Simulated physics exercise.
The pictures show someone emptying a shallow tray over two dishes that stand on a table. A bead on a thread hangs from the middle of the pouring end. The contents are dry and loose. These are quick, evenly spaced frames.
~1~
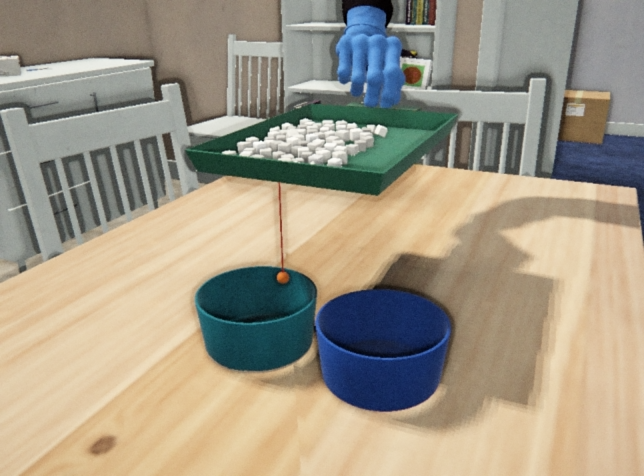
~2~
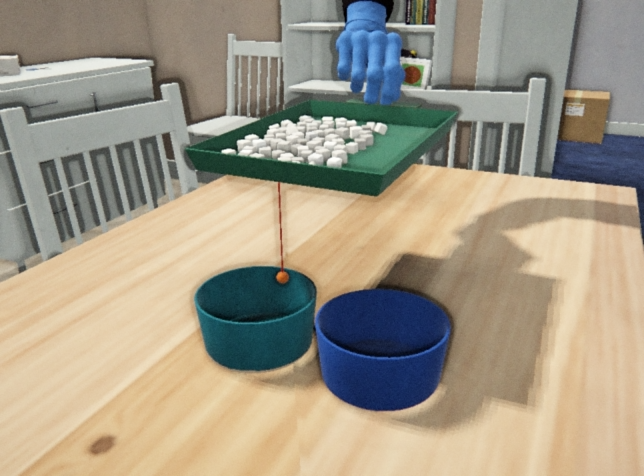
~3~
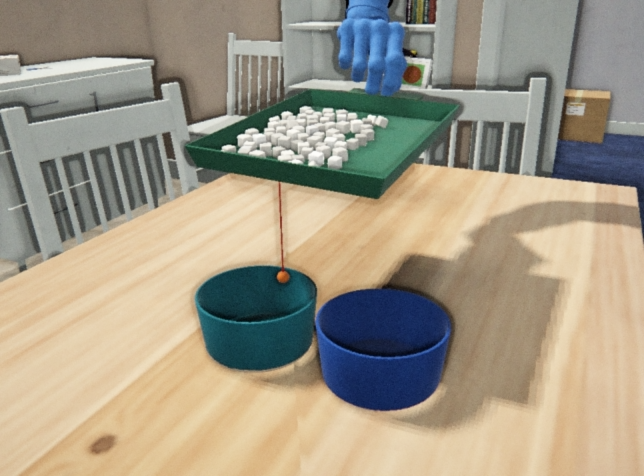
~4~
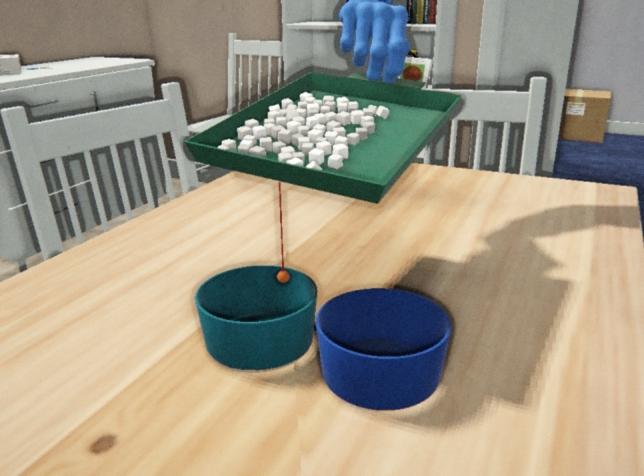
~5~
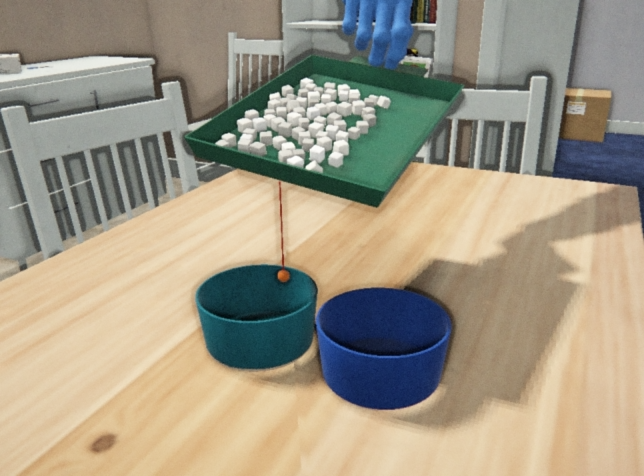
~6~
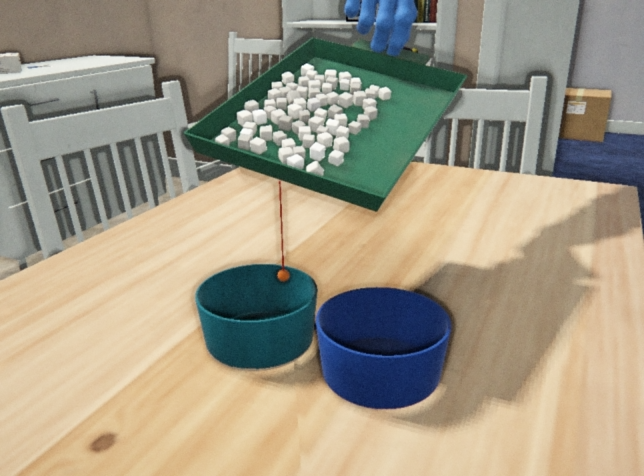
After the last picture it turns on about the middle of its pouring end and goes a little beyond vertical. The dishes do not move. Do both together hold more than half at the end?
Caught overall: The larger part.
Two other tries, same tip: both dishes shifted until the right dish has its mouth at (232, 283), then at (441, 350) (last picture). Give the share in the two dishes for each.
About 0 and 50 per cent.
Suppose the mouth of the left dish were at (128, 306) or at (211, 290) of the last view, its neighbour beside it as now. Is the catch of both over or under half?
The first try: Below a half. The second: Above a half.
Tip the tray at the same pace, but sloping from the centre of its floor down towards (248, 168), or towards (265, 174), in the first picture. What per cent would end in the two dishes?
First some 30, then 30 per cent.
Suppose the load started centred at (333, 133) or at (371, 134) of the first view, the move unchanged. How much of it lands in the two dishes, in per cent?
Roughly 90 per cent, and 100 per cent.
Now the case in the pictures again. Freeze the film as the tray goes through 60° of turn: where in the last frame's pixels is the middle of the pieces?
Near (347, 157).
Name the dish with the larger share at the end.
More ends in the right one.
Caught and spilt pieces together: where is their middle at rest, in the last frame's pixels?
Close to (371, 362).
Soon after the last picture, tray tipped steeply; nearly all on the tray; a stray few in the air.
A little later, tray tipped right over; most on the tray; a small part in the right dish; a small part in the air.
Later still, tray tipped past a quarter turn; nearly all in the right dish; a small part outside both; a stray few in the air.
At rest, tray tipped past a quarter turn; nearly all in the right dish; none in the left dish; a small part outside both; a stray few in the air.
